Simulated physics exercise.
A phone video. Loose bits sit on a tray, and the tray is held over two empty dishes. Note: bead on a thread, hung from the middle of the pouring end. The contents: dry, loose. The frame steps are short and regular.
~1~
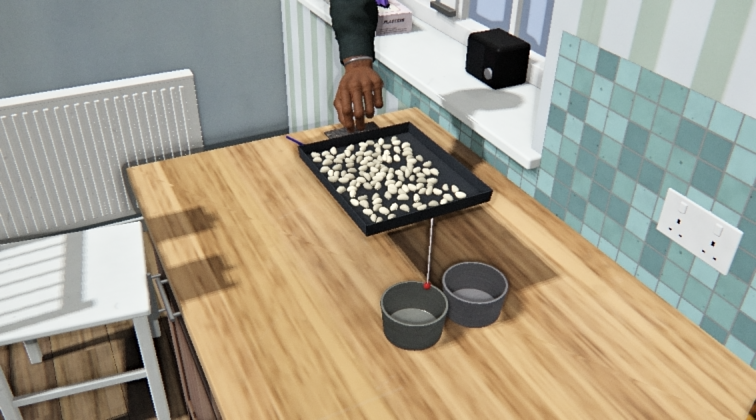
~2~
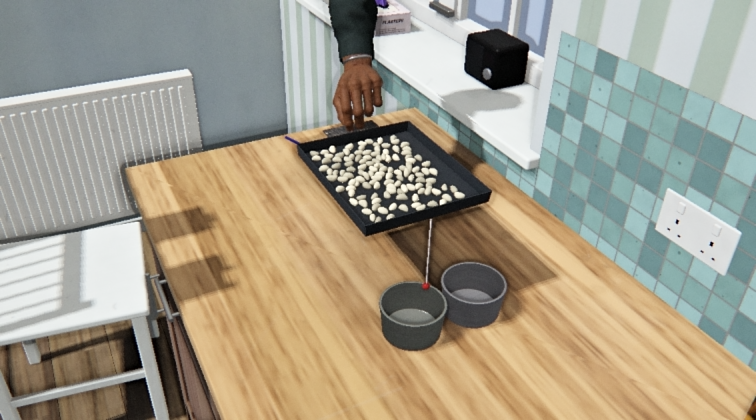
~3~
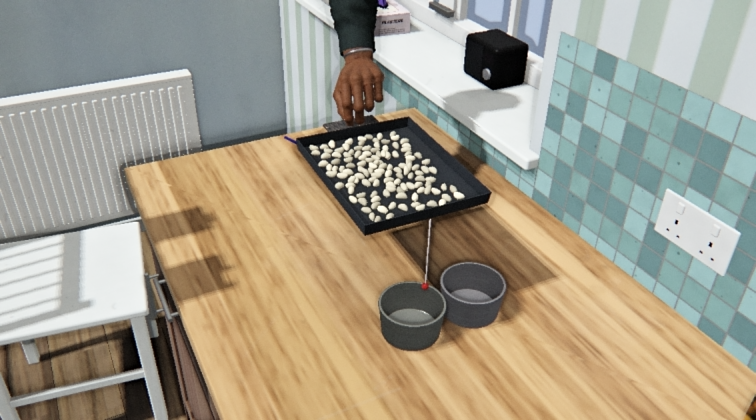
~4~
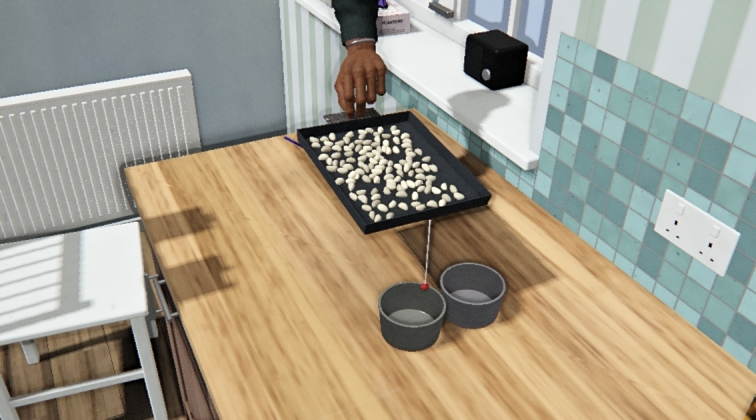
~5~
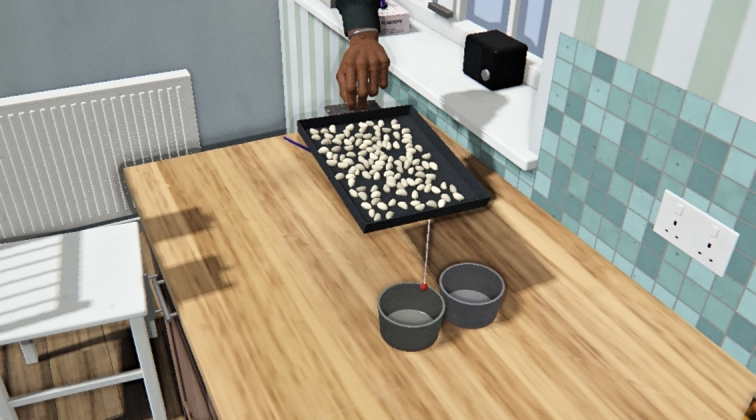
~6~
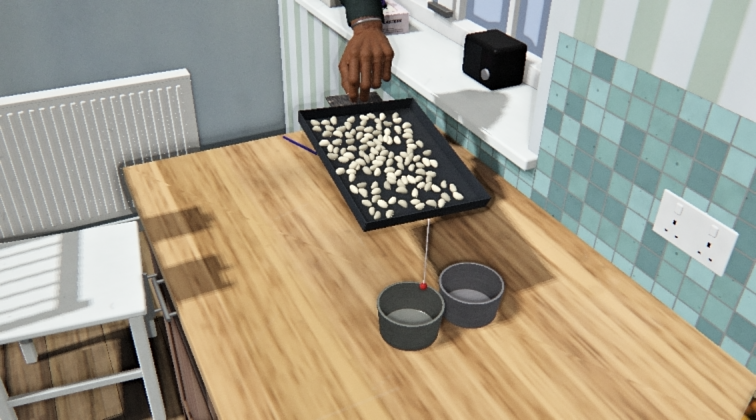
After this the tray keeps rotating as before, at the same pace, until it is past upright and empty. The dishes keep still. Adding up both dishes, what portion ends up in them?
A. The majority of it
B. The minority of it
The answer is A.
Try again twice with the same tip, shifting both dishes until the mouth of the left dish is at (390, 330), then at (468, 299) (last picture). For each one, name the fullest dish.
The right of the pair the first time, the left of the pair the second.
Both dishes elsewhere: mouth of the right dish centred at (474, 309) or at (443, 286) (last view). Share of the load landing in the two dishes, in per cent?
Near 50 % and 20 %.
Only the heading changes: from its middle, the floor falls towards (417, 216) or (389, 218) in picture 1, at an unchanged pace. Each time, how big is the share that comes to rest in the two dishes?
The first try gives close to 20 per cent, the second close to 30 per cent.
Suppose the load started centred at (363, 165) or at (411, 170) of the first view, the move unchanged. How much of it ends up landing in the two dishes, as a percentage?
In order, 60 % then 60 %.
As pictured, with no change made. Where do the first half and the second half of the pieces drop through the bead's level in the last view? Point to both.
(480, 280), then (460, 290).
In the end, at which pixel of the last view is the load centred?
(472, 315).
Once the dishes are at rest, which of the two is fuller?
Observation: The greater share ends in the dish at the right.
Shortly afterwards, tray tipped steeply; all but a few on the tray; only a few in the air.
Next, tray tipped right over; the bulk on the tray; only a few in the left dish; a little in the right dish; a little outside both; only a few in the air.
Some moments later, tray tipped past a quarter turn; only a few in the left dish; near two thirds in the right dish; near a third outside both.
In the end, tray tipped past a quarter turn; only a few in the left dish; near two thirds in the right dish; near a third outside both.
